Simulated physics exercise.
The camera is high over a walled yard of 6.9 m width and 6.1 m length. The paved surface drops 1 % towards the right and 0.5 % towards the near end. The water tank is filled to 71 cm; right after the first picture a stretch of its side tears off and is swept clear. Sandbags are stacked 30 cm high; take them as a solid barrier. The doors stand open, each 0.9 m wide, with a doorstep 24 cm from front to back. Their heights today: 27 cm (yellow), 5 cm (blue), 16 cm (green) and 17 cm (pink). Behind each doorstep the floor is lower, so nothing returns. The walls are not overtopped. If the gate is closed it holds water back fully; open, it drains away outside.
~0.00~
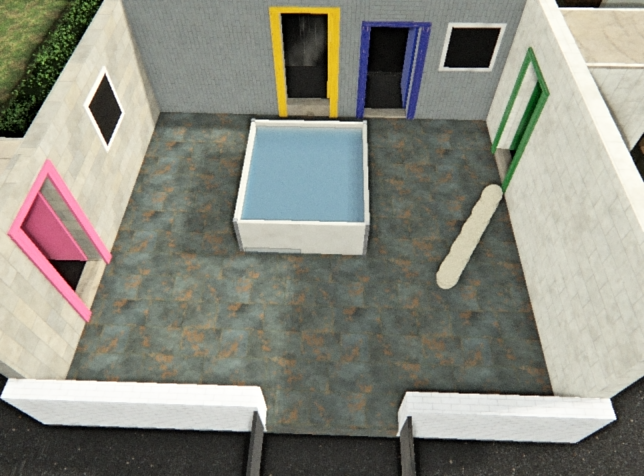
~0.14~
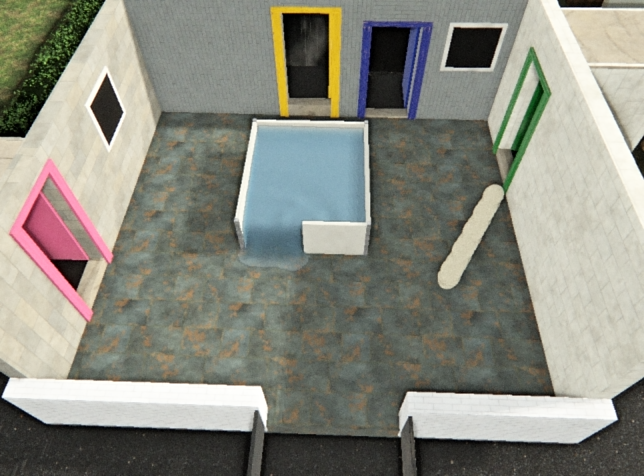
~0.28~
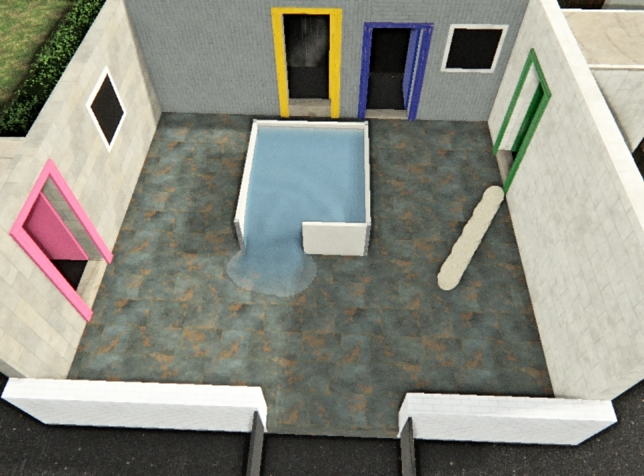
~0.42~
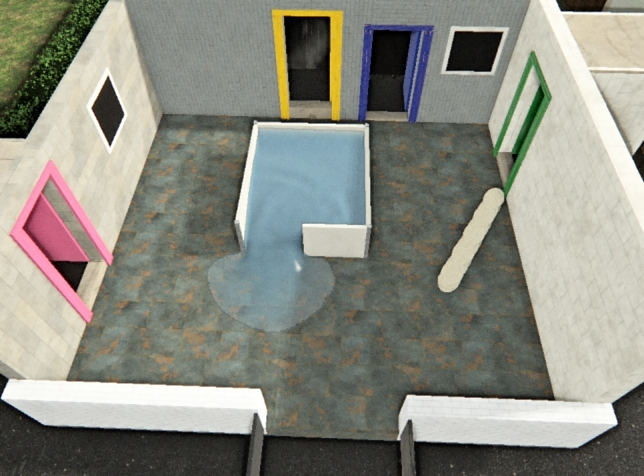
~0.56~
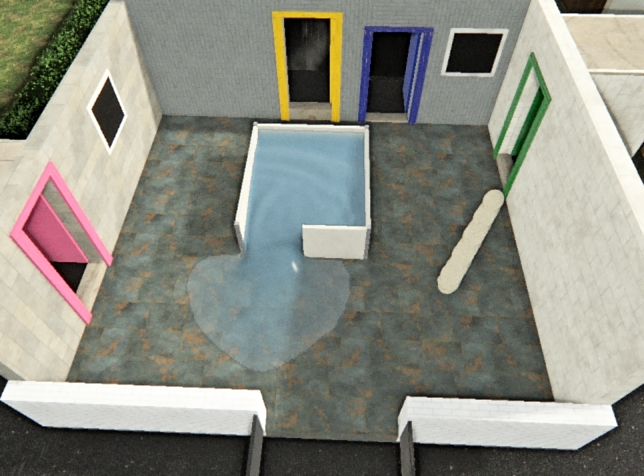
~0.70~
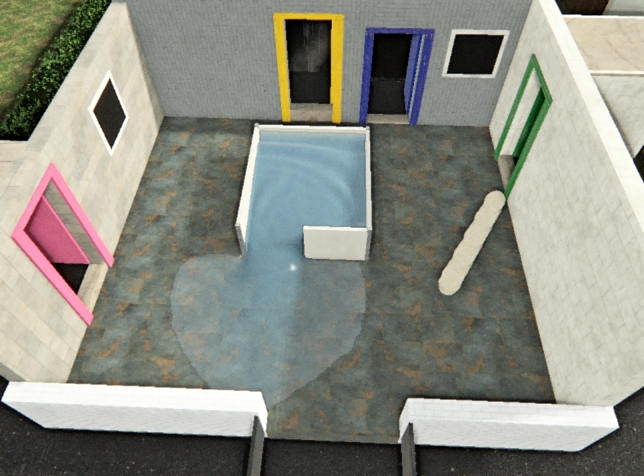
A walled yard paved in mottled grey-green and rust stone fills the view from high above, with a low white-walled tank of blue water near its middle. A pink door stands open on the left, yellow and blue doorways at the back, and a green one on the right beside pale sandbags. The tank's near wall opens at its left, and water pours out, spreading across the paving towards the near end and sideways.
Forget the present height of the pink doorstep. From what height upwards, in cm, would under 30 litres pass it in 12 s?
At least 7 cm or so.
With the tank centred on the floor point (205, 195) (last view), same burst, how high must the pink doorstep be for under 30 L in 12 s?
About 23 cm.
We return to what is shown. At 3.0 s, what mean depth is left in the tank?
Roughly 37 cm on average.
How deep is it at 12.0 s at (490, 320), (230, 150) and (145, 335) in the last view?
Roughly 4, 7 and 6 cm, in turn.
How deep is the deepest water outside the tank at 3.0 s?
Roughly 32 cm.
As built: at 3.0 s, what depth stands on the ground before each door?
In cm: Yellow 0, blue 0, green 0, pink 12.
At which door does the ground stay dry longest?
Last comes the green one.
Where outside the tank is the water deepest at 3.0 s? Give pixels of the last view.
Around (73, 403).
After 1.4 s water covers 25 % of the floor, deepest (42 cm) near (263, 259); it has not reached the pink door.
After 3.0 s water covers 30 % of the floor, deepest (32 cm) near (73, 403); 12 cm at the pink door, 0 litres in over its 17 cm doorstep.
After 12.0 s water covers 85 % of the floor, deepest (10 cm) near (526, 288); 4 cm at the pink door, 0 litres in over its 17 cm doorstep.
At the pink door as built, the water arrived by 2.0 s and peaked near 13 cm at 2.8 s.
With a doorstep of 6 cm, 45 litres would have come in within the 12 s; with 8 cm, 20 litres. So under 30 litres takes about 7 cm.
